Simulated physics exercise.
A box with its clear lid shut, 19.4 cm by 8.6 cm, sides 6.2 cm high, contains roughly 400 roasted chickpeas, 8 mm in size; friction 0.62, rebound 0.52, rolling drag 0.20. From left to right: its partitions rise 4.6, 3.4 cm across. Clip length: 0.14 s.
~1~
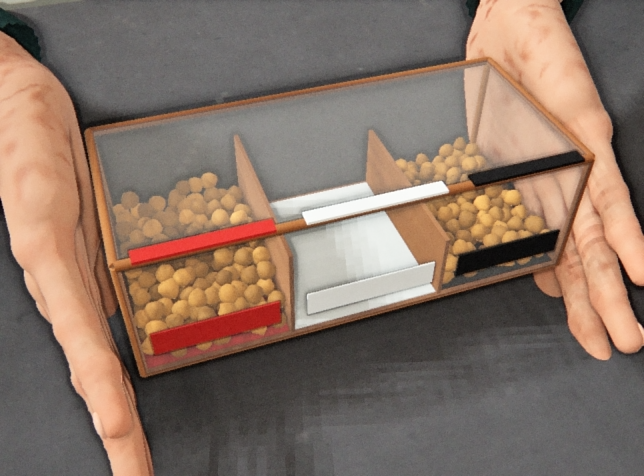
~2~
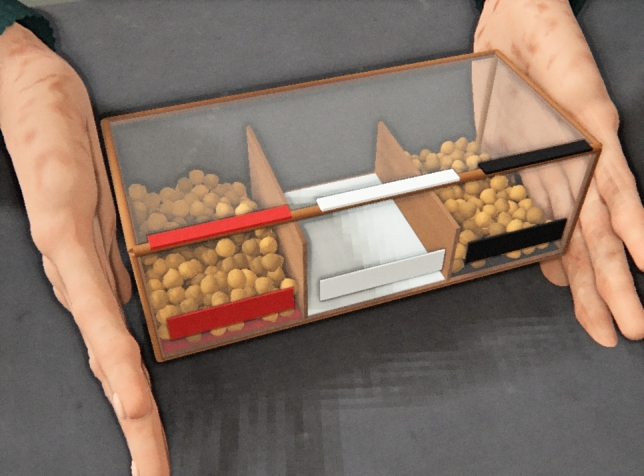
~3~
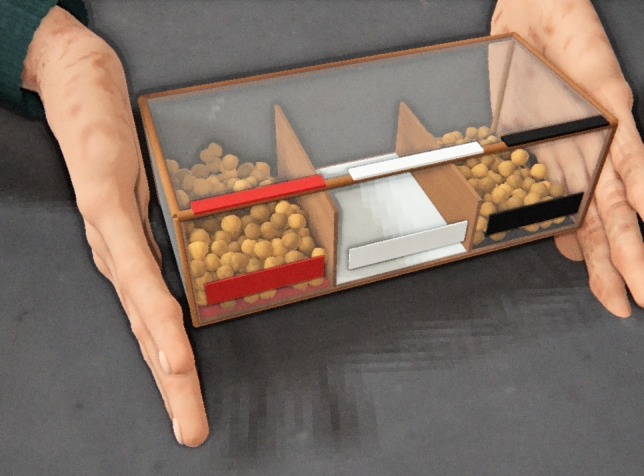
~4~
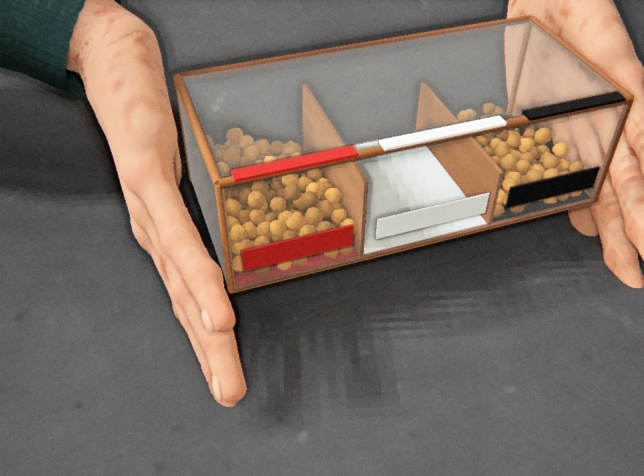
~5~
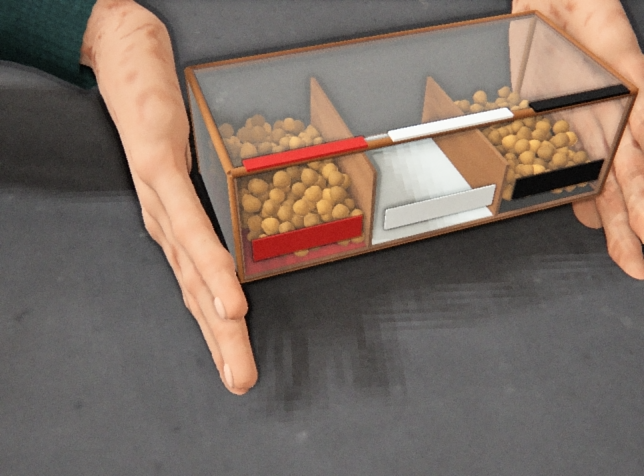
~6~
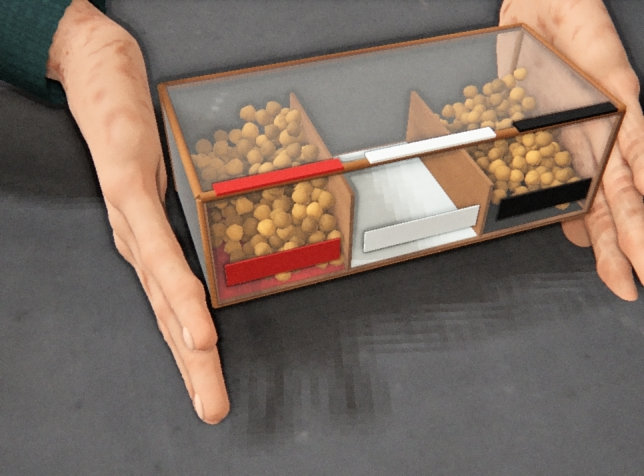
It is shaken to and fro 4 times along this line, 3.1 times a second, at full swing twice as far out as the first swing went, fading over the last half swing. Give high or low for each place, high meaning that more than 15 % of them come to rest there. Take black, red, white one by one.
Black: High, red: High, white: High.
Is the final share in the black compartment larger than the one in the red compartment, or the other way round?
The larger share is in the red compartment.
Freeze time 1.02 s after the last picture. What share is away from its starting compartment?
I'd put it near 20 percent at that time.
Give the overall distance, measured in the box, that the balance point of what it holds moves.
Net shift: Around 1.0 cm.
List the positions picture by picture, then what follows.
Box at (373, 220); tilt 0 degrees; moved 0.0 cm; black 35 %, red 65 %, in the first picture.
Box at (386, 207); tilt 0 degrees; moved 0.9 cm, in the second picture.
Box at (413, 178); tilt 0 degrees; moved 3.1 cm, in the third picture.
Box at (439, 150); tilt 0 degrees; moved 5.5 cm, in the fourth picture.
Box at (447, 141); tilt 0 degrees; moved 6.3 cm, in the fifth picture.
Box at (427, 162); tilt 0 degrees; moved 4.5 cm; black 35 %, red 65 %, in the sixth picture.
Then, 0.39 s after the last picture, tilt 0 degrees; black 30 %, red 60 %, white 10 %; middle of all pieces near (186, 328).
Then, 0.72 s after the last picture, tilt 0 degrees; black 30 %, red 55 %, white 15 %; middle of all pieces near (172, 345).
Then, 1.02 s after the last picture, tilt 0 degrees; black 30 %, red 55 %, white 20 %; middle of all pieces near (253, 266).
Then, 1.31 s after the last picture, tilt 0 degrees; black 25 %, red 55 %, white 20 %; middle of all pieces near (311, 228).
In the end, black 25 %, red 55 %, white 20 %.
